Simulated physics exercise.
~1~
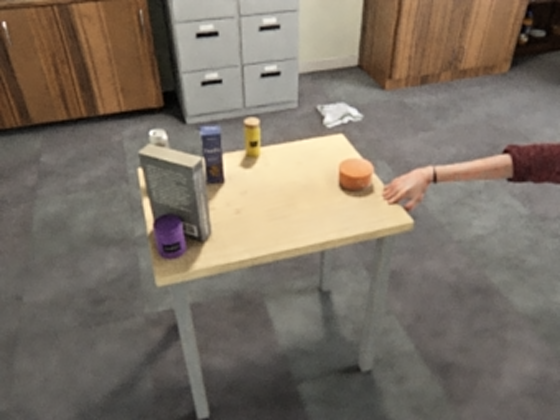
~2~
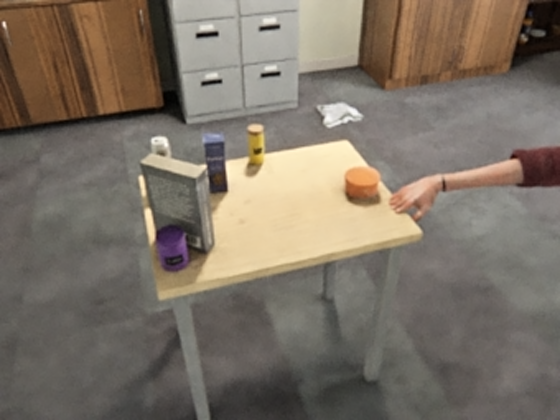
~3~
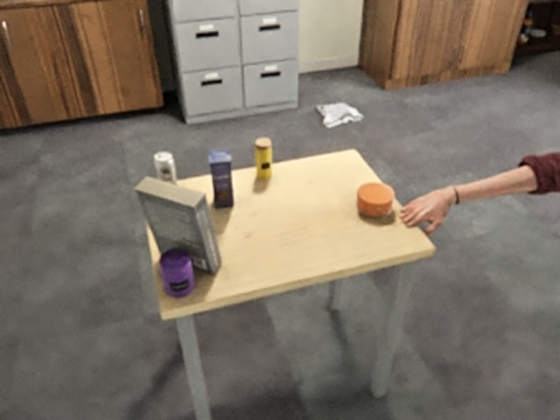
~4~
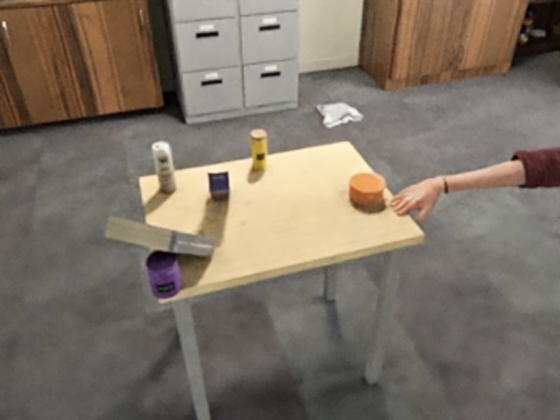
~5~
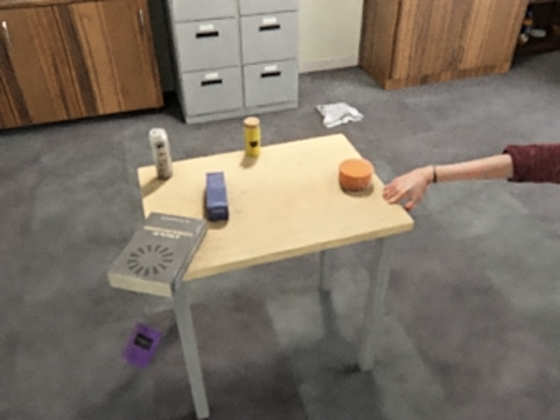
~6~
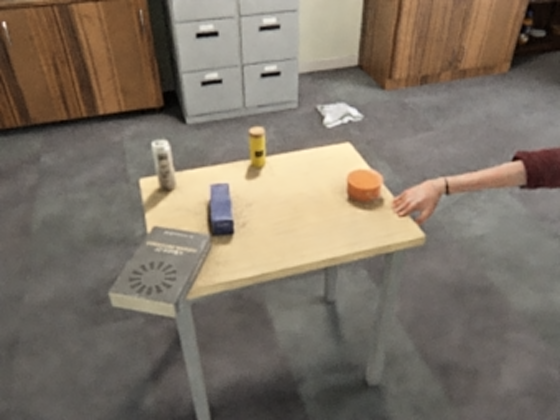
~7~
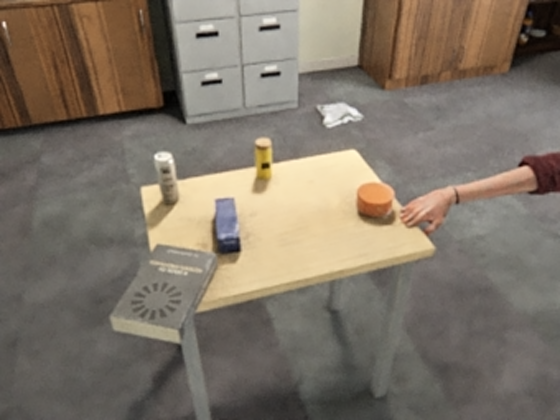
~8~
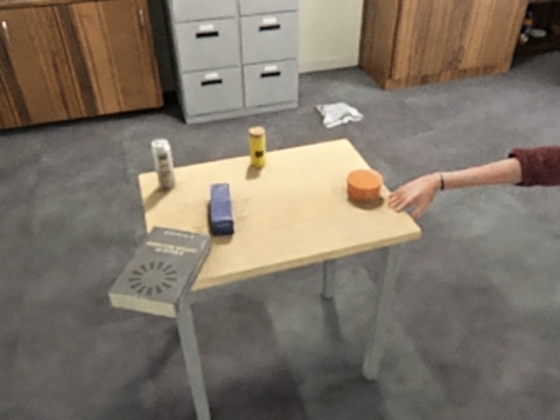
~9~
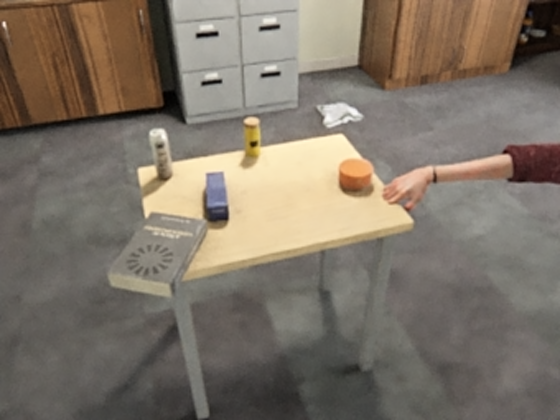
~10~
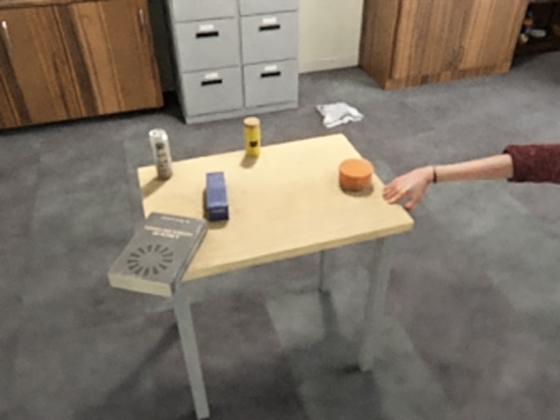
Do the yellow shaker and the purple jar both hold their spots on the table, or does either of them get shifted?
The yellow shaker holds its spot near the back of the table, but the purple jar gets shifted and drops off the front left.
